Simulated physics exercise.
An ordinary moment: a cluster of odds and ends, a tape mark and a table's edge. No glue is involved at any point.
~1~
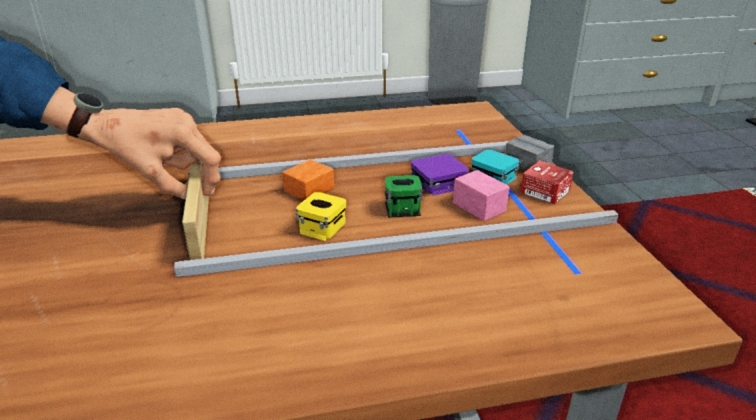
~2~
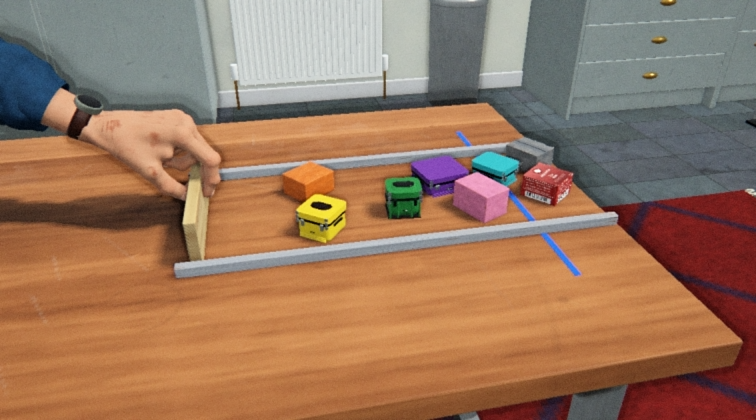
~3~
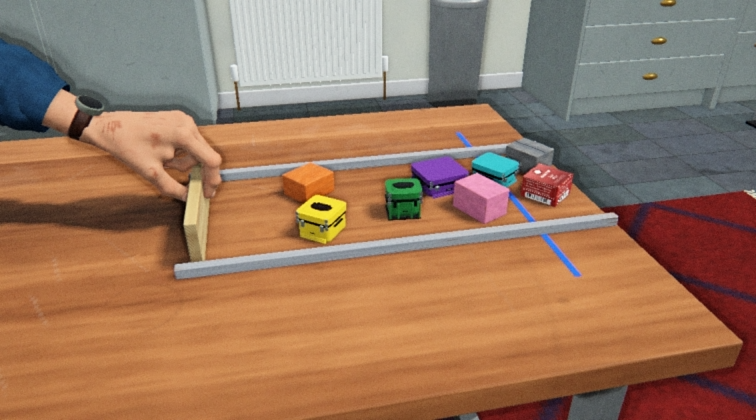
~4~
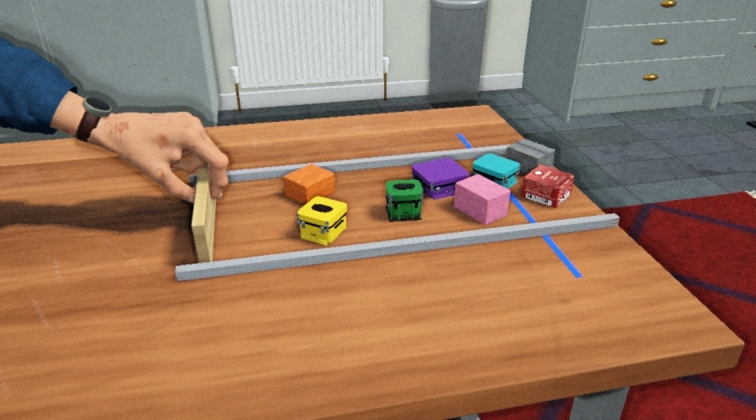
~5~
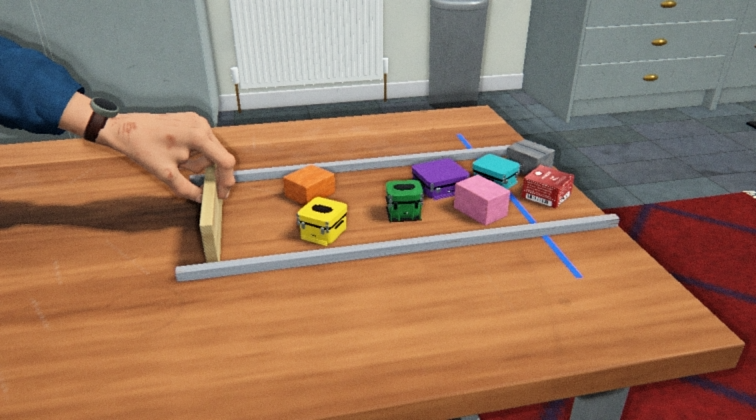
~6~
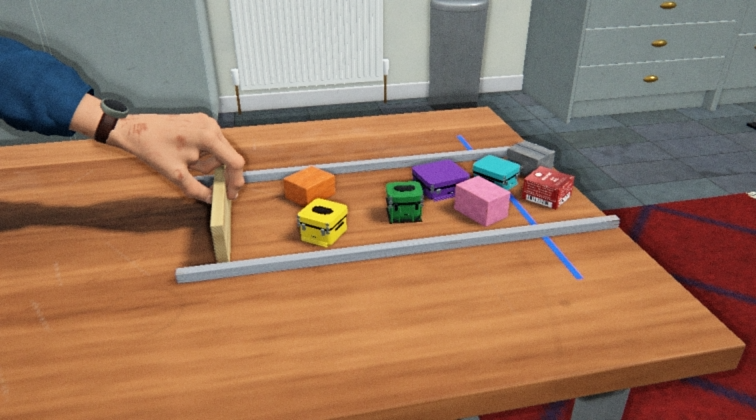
Hand holding a wooden board on a table, then sliding it slightly right between two rails towards colourful, motionless boxes.
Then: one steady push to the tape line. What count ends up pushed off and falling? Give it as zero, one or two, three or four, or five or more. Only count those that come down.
The count that falls is three or four.
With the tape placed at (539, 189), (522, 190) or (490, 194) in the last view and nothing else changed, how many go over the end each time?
Try by try, 5, 4 and 2.
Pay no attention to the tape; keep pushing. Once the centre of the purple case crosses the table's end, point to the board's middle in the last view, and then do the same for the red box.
(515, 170) and (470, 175), roughly.
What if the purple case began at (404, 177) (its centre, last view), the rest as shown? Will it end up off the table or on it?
This time it stays where it is.
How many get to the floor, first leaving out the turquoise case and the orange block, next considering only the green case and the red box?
1 in the first try, 1 in the second.
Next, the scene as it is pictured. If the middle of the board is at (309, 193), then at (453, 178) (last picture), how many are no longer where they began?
Counting first: 2, next 8.
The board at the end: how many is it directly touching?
The count in contact is 2.
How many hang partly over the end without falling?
I'd put it at 1.
Soon after, none off yet; grey box at rest near (530, 159); red box at rest near (548, 187); turquoise case at rest near (495, 175).
Then, none off yet; grey box at rest near (530, 159); red box at rest near (550, 189); turquoise case moved about its own width near (517, 174).
At rest, the number that fall off is three or four; fallen, turquoise case, red box and grey box.
